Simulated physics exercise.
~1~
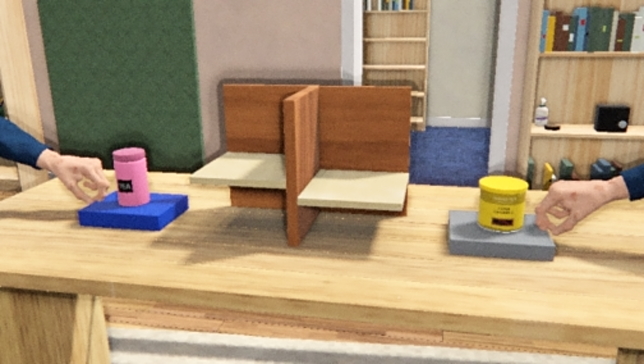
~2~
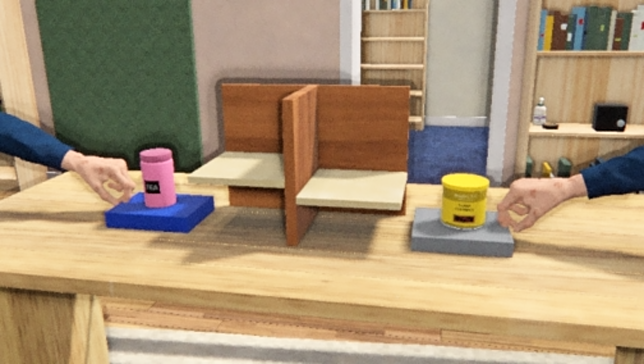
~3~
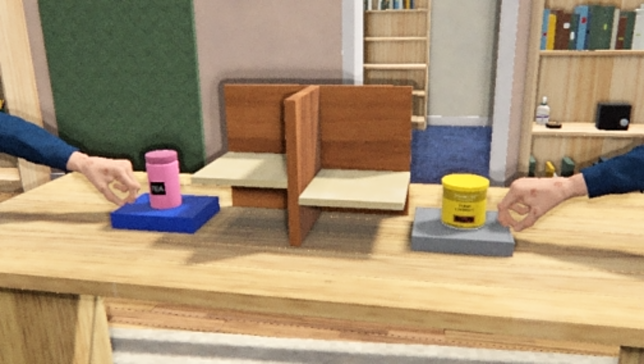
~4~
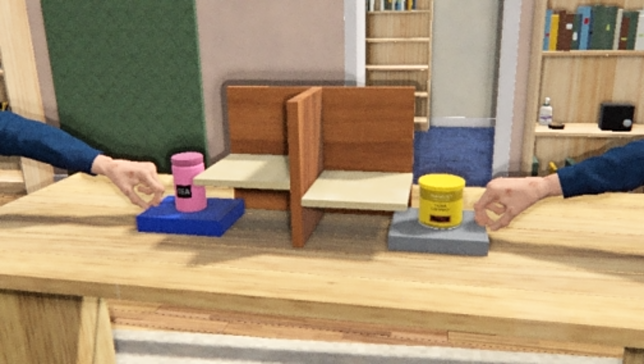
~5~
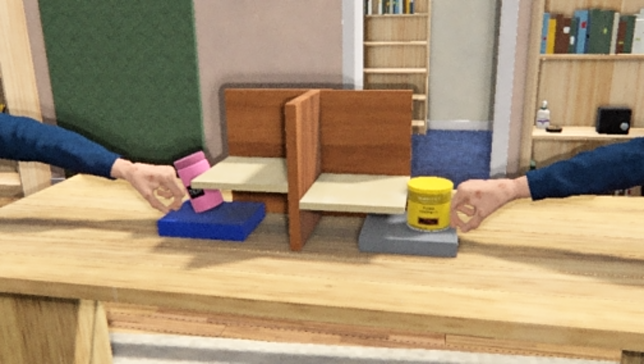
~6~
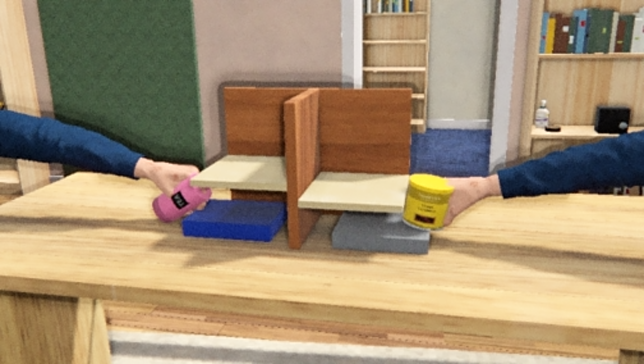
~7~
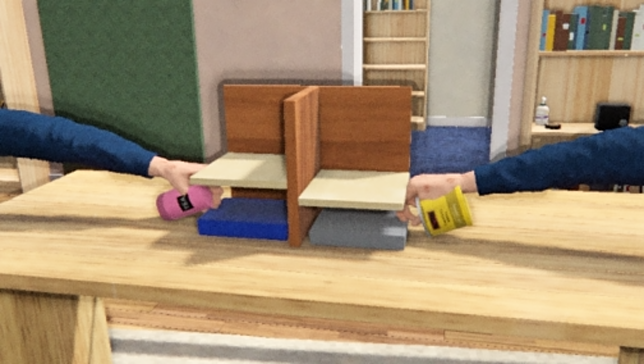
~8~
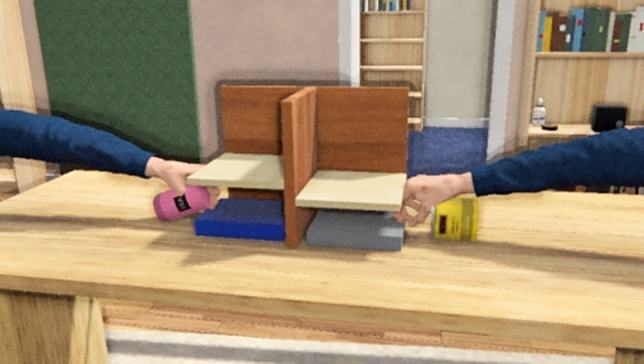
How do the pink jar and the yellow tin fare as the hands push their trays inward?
Neither stays in its place, because both the pink jar and the yellow tin strike the shelf and get scraped off their spots as the trays slide beneath it.
